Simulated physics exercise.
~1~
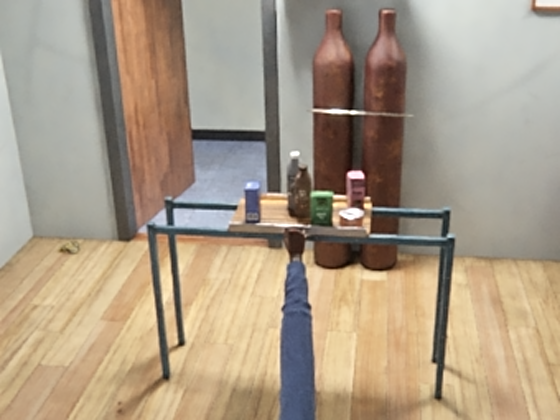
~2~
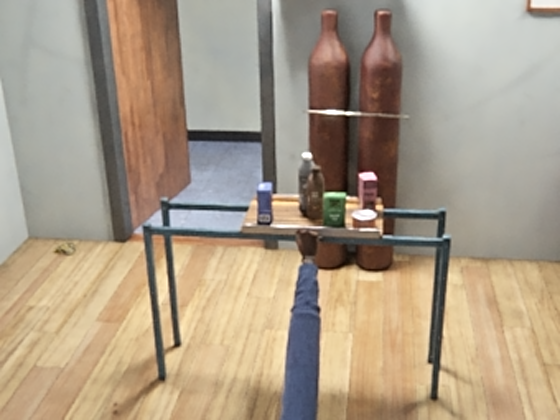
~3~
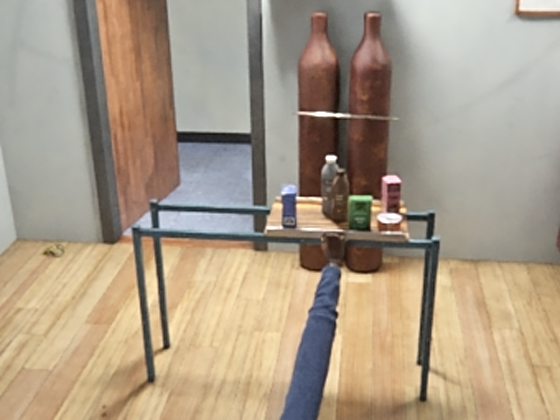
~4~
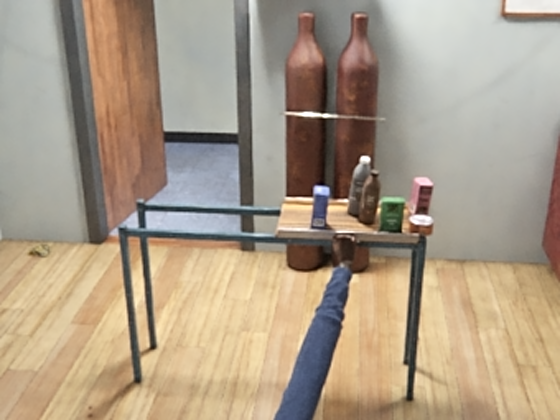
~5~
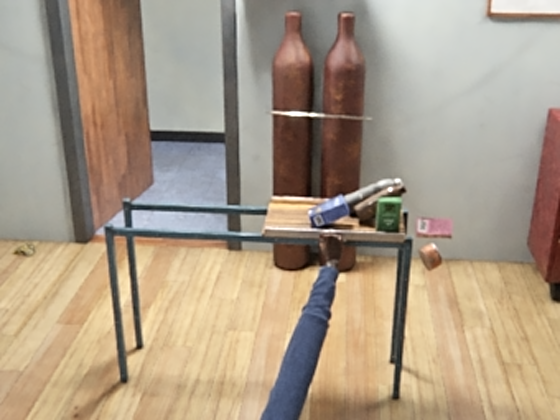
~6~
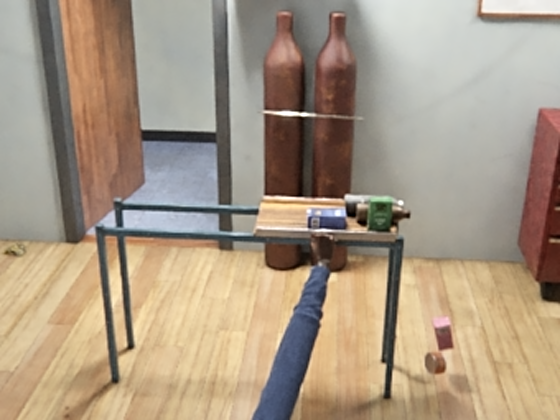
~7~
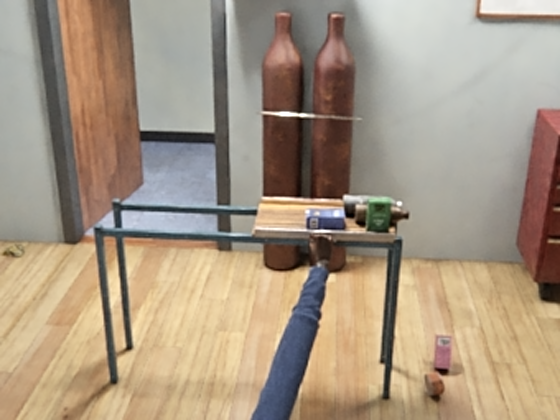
At the start, a wooden tray holding a blue packet, two bottles, a pink carton, a green packet and an orange tub sits on a blue metal frame, with a blue-sleeved arm reaching to its front edge. The arm moves the tray right along the rails, everything still upright. As the tray nears the right end, the grey bottle begins to lean. Then the blue packet and both bottles topple, while the pink carton and orange tub shoot off the right end and drop. Finally, those two rest on the floor, and the green packet still stands among the fallen things on the tray.
